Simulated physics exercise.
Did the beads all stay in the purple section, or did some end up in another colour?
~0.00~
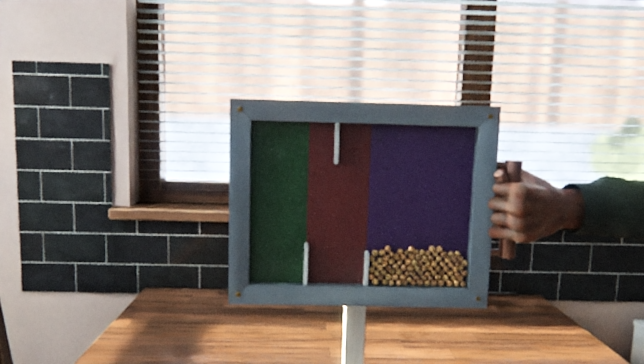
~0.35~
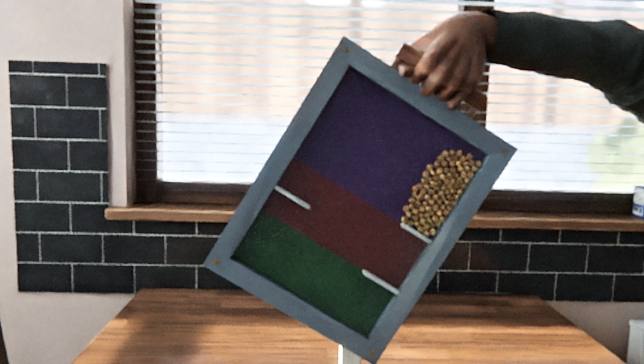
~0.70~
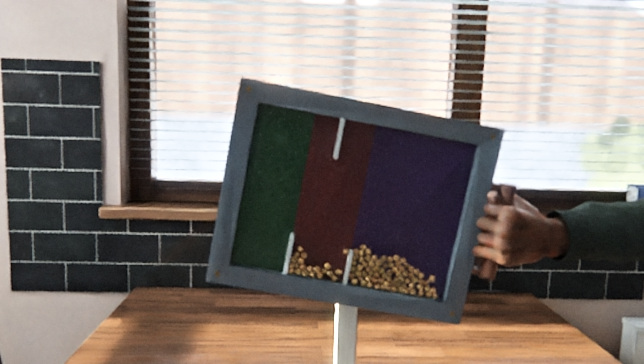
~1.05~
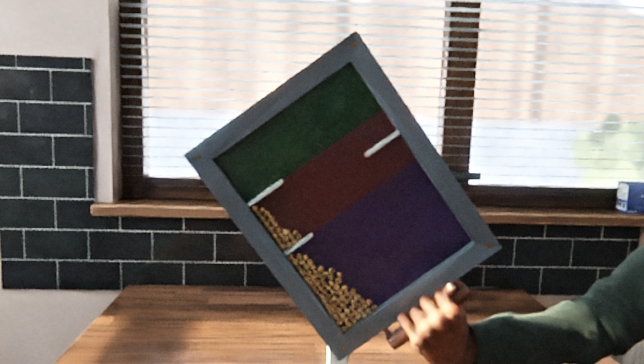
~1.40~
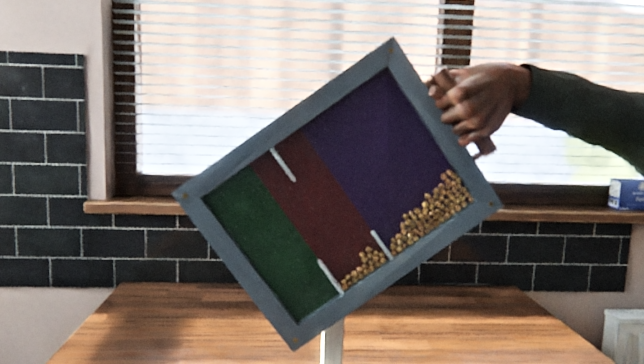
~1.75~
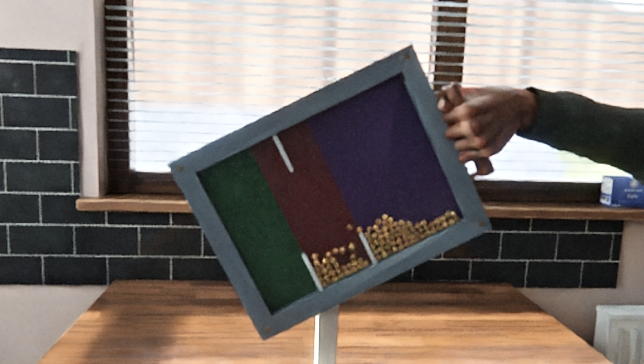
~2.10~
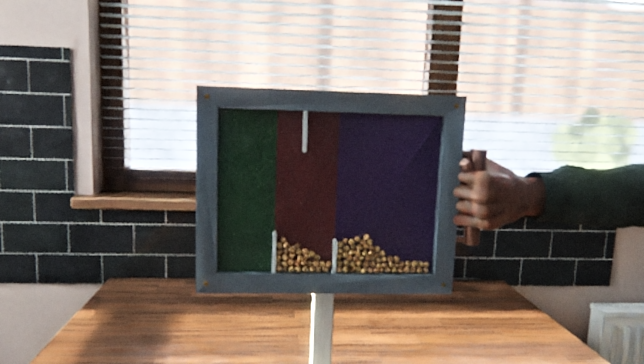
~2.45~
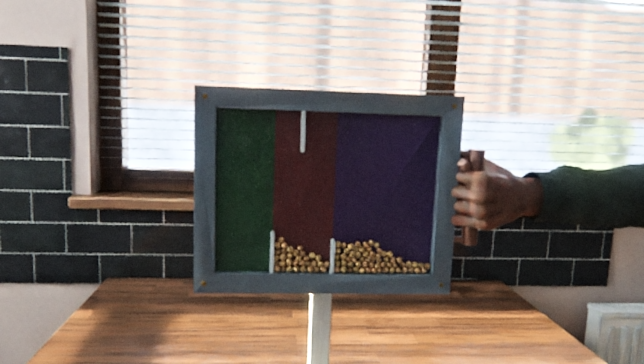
Some ended up in another colour. Part of them settled in the red section, while most lay in the purple and the green stayed empty.
